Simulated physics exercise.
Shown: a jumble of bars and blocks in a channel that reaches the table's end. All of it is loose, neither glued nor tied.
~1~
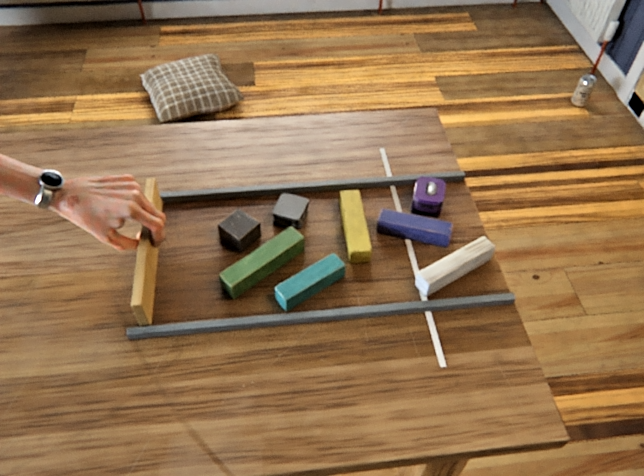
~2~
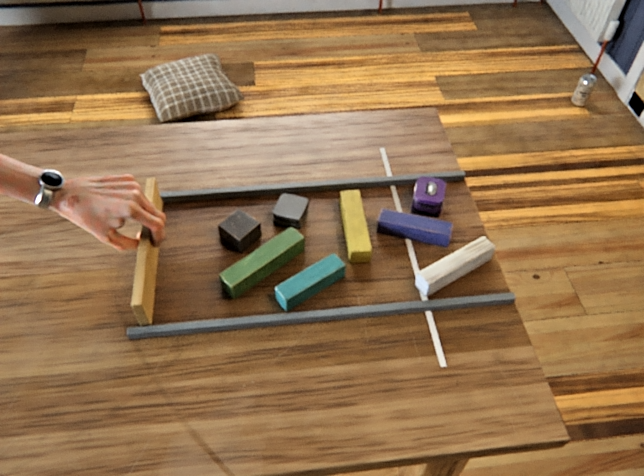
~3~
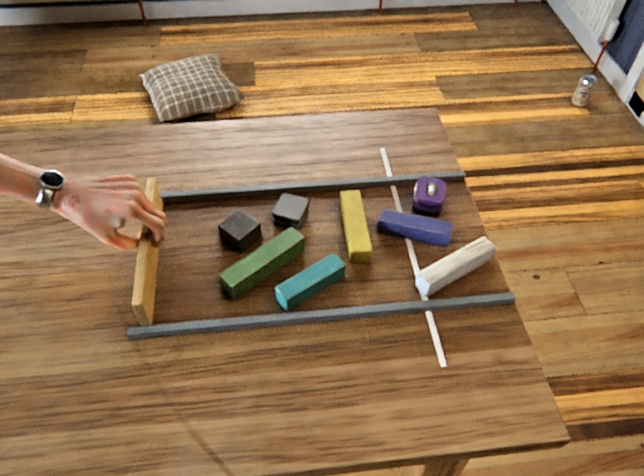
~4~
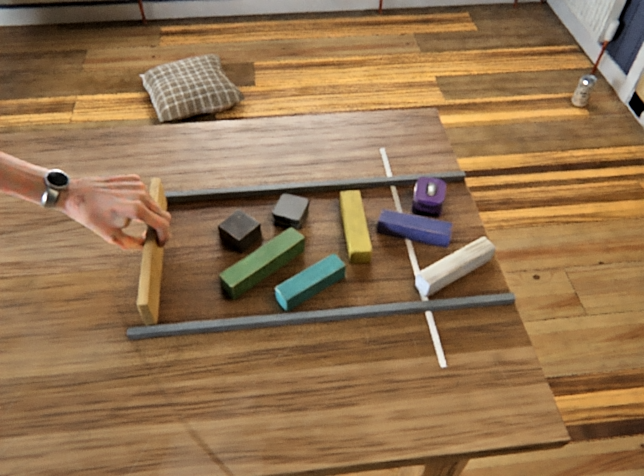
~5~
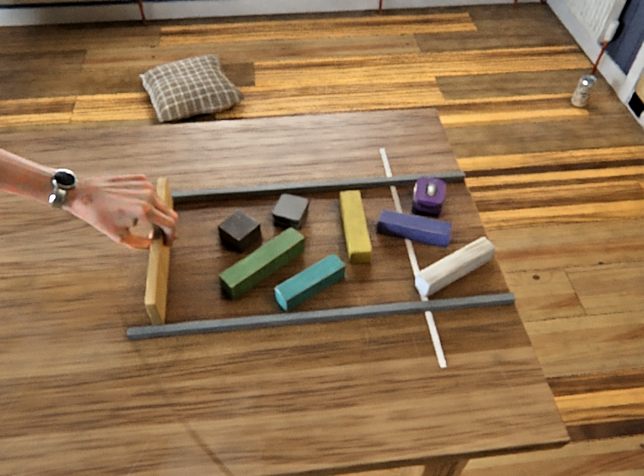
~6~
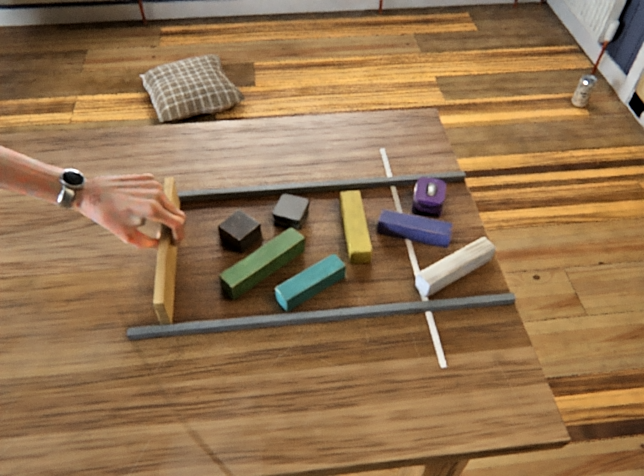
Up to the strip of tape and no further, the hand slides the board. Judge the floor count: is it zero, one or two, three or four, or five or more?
The number gone is small: One or two.
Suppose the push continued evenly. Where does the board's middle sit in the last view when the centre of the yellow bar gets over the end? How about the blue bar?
I'd say about (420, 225) for the first one and about (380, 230) for the second.
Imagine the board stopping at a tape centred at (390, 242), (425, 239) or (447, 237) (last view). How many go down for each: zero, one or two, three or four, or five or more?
Number fallen at each tape, in order - just one or two, three or four, three or four.
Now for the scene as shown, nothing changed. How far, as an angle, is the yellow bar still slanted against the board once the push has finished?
Angle: Around 25°.
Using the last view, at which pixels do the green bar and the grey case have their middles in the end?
In the last picture the green bar sits around (440, 237) and the grey case around (423, 189).
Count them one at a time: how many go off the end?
A count of exactly 2.
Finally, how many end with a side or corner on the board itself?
Contact count: 3.
Early on, none off yet; white stick at rest near (456, 266); purple case at rest near (429, 197); blue bar at rest near (414, 228).
A while later, none off yet; white stick at rest near (457, 267); purple case moving near (434, 197); blue bar travelled a little near (449, 230).
Finally, the number that fall off is one or two; lost, blue bar and purple case.
